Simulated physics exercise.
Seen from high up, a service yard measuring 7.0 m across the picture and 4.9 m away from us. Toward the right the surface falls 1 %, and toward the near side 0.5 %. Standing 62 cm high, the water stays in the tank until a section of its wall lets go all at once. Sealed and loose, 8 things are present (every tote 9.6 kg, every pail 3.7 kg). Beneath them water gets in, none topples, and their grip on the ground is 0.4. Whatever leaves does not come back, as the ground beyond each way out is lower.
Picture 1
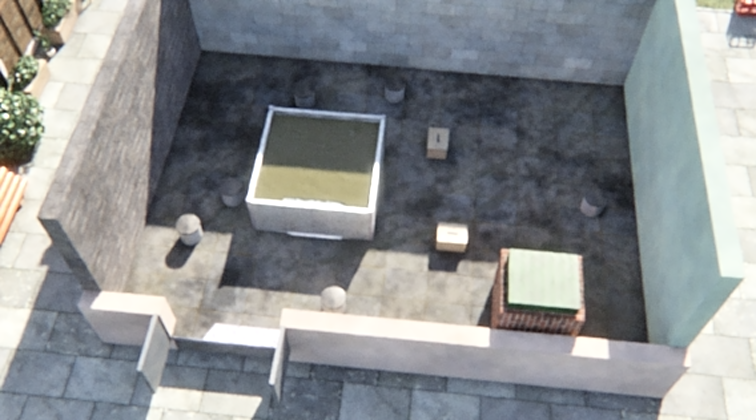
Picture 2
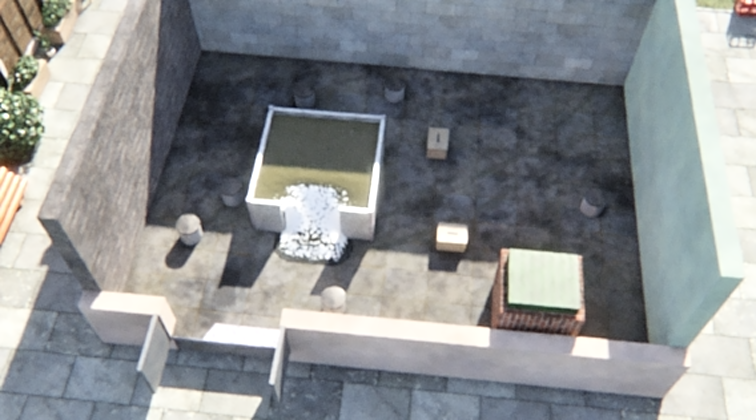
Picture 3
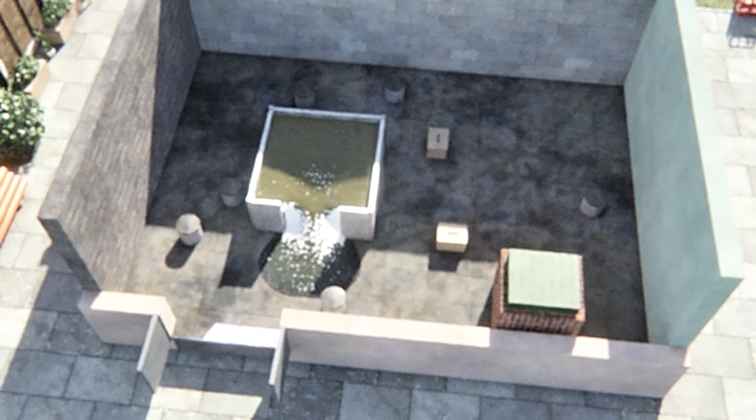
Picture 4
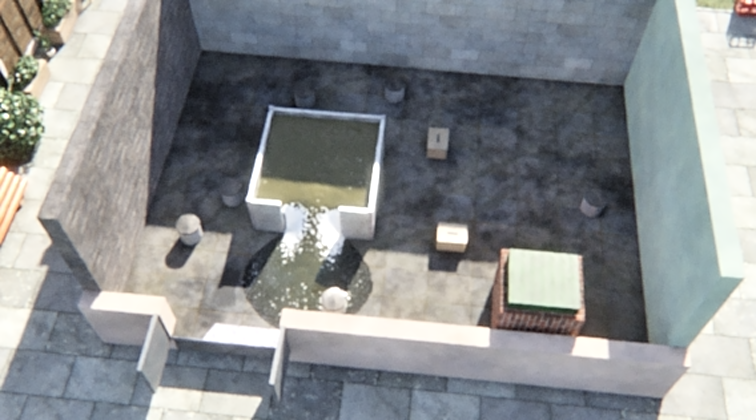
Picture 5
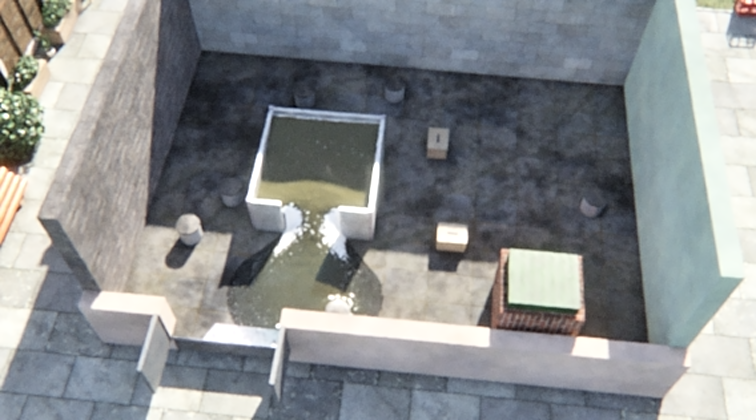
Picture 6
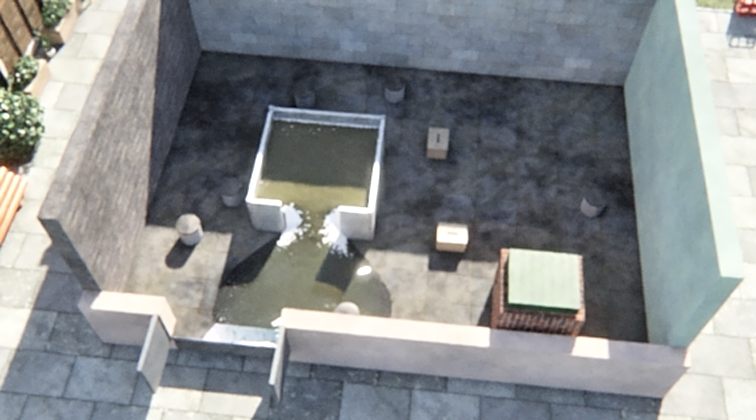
The clip shows a walled yard from above as water bursts through the near side of a raised square tank and spreads toward the front wall and gateway, shifting one pail slightly while the other scattered containers stay still.
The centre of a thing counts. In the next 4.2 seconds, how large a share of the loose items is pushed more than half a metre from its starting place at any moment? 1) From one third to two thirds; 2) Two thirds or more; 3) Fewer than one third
3.
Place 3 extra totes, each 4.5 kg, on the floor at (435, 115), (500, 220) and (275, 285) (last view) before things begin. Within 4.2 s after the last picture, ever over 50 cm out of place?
Within it, beyond it, beyond it.
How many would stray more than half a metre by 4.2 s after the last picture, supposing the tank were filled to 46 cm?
I count 1 of them in that case.
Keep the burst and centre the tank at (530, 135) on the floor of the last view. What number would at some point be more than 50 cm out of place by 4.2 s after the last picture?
2.
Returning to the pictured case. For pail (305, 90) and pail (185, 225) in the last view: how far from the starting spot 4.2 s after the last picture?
Respectively, 0 centimetres and 0 centimetres.
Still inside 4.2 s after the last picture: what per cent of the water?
I'd say some 68 percent hasn't gone yet.
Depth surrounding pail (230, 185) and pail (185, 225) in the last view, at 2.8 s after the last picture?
0 and 1 cm.
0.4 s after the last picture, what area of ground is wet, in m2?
I'd put it close to 6.5 m2.
Then, 0.4 s after the last picture 1 of 8 are over 50 cm from their spots; 1 afloat.
Then, 1.5 s after the last picture 1 of 8 are over 50 cm from their spots; 0 afloat.
Then, 2.8 s after the last picture 1 of 8 are over 50 cm from their spots; 0 afloat.
Then, 4.2 s after the last picture 1 of 8 are over 50 cm from their spots, and 1 have been at some point; 0 afloat.
